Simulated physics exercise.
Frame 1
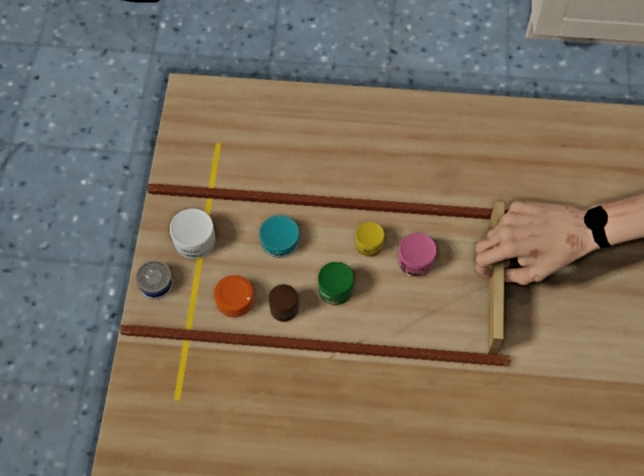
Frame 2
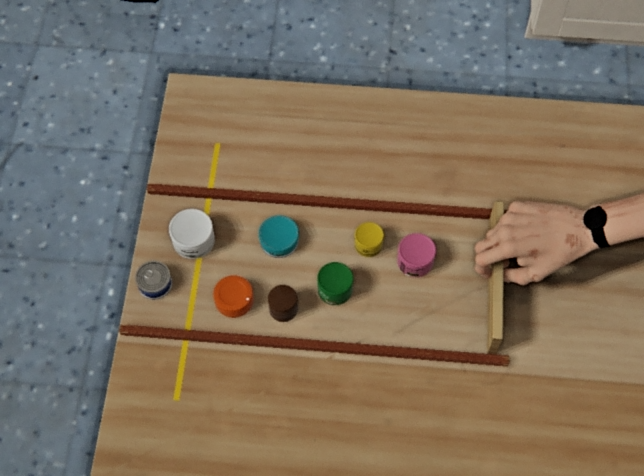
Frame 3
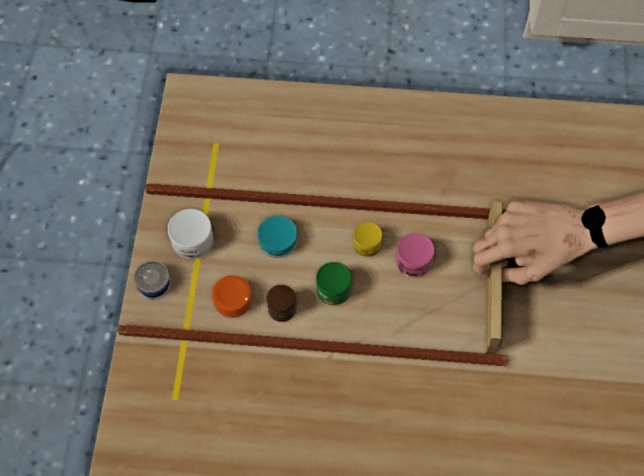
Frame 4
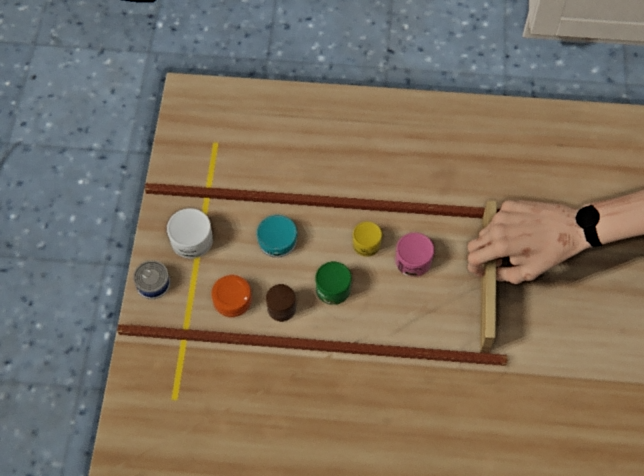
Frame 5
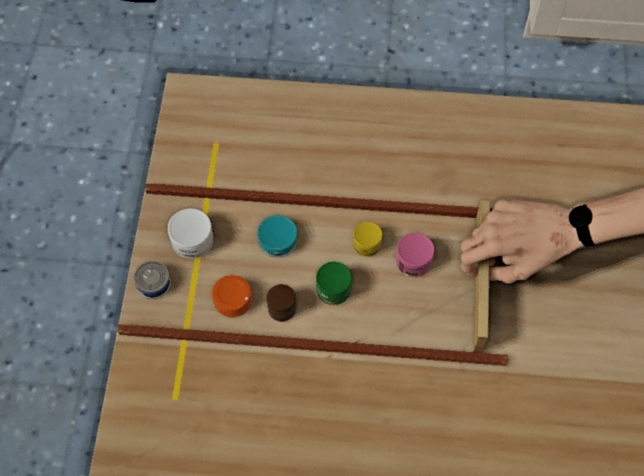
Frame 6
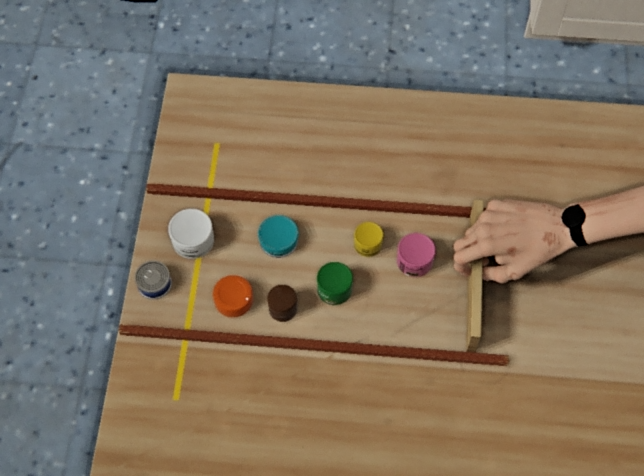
A hand wearing a black band held a wooden board upright between two reddish-brown strips, then slid it slightly left toward the colourful lids and tubs, which stayed where they were on the table.
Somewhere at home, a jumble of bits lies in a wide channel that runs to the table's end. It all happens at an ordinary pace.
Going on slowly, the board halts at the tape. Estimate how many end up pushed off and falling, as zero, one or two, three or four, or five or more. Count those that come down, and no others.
Ha, one or two come down.
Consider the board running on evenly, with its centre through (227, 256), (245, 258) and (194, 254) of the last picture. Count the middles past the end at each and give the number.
Result per place: 0; 0; 1.
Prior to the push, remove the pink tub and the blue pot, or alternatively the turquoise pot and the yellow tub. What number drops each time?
In order, the numbers are 1 and 1.
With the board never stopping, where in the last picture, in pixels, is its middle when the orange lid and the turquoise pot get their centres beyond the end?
Middle: Roughly (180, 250); roughly (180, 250).
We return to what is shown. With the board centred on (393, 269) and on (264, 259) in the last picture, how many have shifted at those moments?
The count reaches 2 first and 7 second.
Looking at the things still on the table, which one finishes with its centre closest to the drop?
Answer: The white tub.
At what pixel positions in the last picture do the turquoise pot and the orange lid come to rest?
The first comes to rest at (159, 213), and the second at (146, 291).
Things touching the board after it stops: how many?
The number is 4.
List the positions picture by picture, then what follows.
In the first frame, blue pot (155, 280); white tub (193, 234); orange lid (234, 296); board (496, 277); tape (199, 263).
In the second frame, white tub (192, 234); brown lid (283, 303).
In the third frame, orange lid (232, 296); green tub (334, 284).
In the fourth frame, blue pot (152, 280); turquoise pot (277, 236).
In the fifth frame, white tub (191, 234); pink tub (415, 255).
In the sixth frame, blue pot (153, 280); white tub (192, 234); orange lid (233, 296); board (475, 275); tape (198, 263).
Soon after, none off yet; blue pot at rest near (153, 280); white tub at rest near (192, 234); orange lid at rest near (233, 296).
After that, none off yet; blue pot at rest near (153, 280); white tub displaced a little near (175, 236); orange lid displaced about its own width near (196, 294).
In the end, the number that fall off is one or two; gone, blue pot.
